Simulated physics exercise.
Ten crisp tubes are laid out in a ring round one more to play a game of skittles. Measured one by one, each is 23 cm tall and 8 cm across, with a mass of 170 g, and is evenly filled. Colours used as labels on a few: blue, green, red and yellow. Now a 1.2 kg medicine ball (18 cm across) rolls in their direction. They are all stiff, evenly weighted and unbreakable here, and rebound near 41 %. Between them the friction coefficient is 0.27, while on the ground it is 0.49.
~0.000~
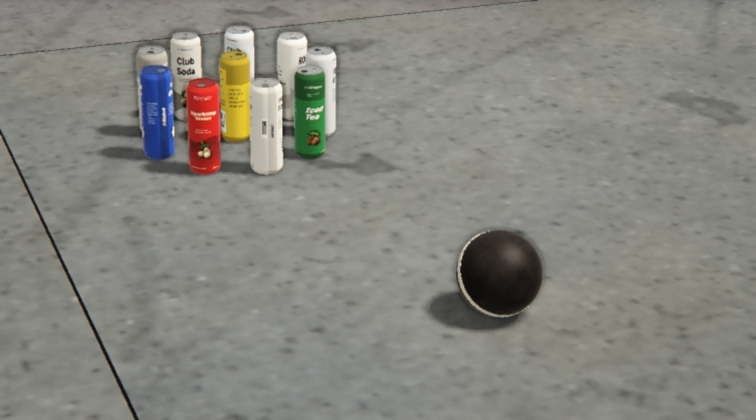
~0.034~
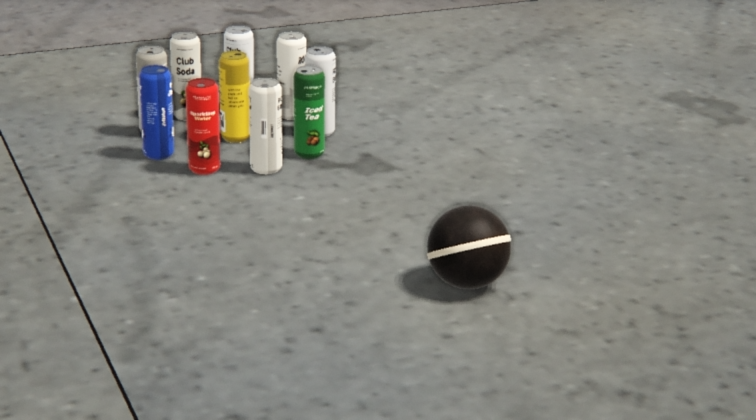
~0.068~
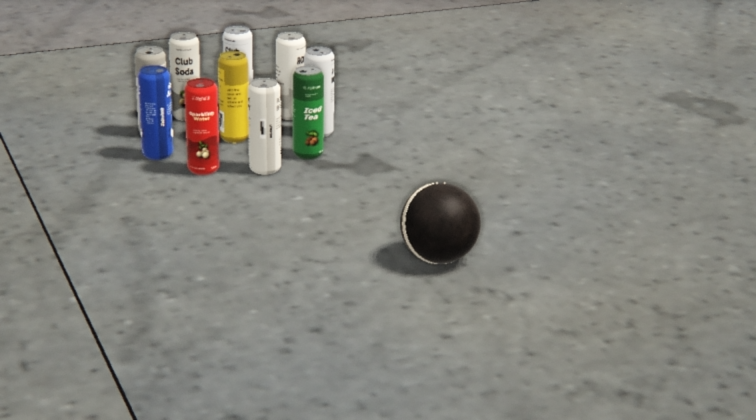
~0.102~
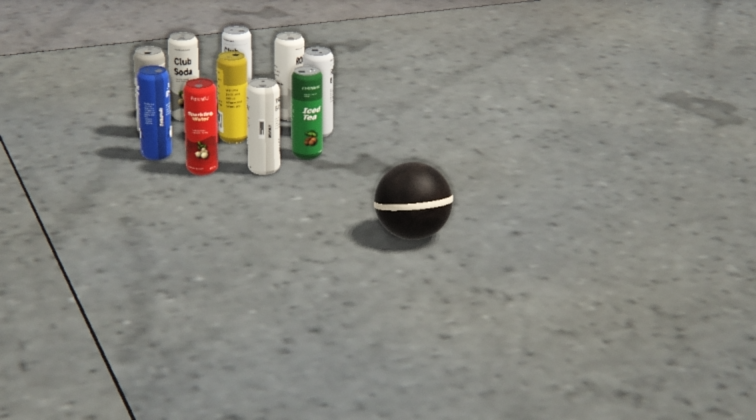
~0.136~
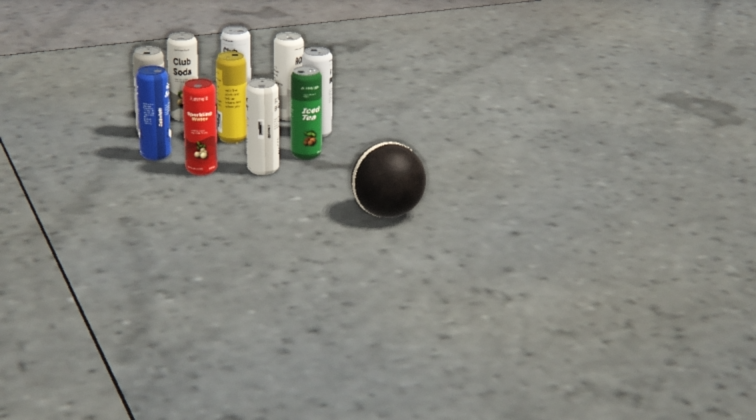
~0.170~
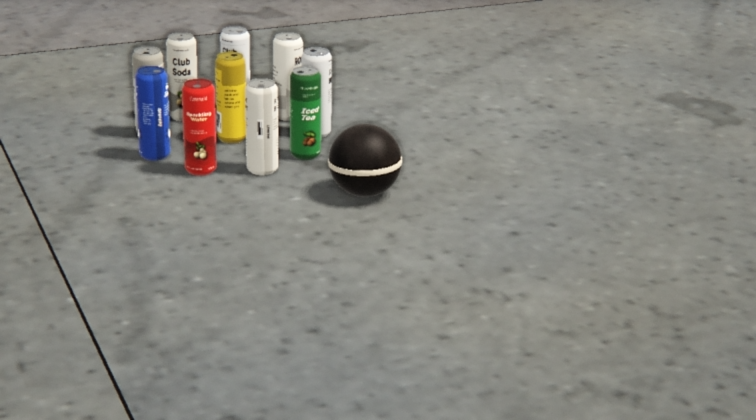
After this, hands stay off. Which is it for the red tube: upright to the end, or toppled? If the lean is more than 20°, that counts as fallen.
Upright to the end.
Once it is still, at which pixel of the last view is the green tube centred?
About pixel (100, 65).
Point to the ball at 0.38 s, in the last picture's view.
It should be about (284, 83) in pixels.
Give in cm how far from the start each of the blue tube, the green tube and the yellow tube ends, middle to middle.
About: Blue 0, green 80, yellow 20.
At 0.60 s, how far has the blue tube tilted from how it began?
Angle at that time, about 0 degrees.
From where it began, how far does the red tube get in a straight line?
Close to 0 cm, start to finish.
Around 0.38 s, ball still moving; 4 of the 10 tubes over; red tube unmoved; green tube tipped 51°.
Around 0.60 s, ball still moving; 6 of the 10 tubes over; red tube unmoved; green tube tipped 74°.
Around 1.14 s, ball still moving; 6 of the 10 tubes over; red tube unmoved; green tube lying flat.
Finally (1.5 s), ball rolling away; 6 of the 10 tubes over; red tube unmoved; yellow tube lying flat; green tube lying flat. Seen by the last camera, middles, red tube near (199, 128), yellow tube near (159, 130).
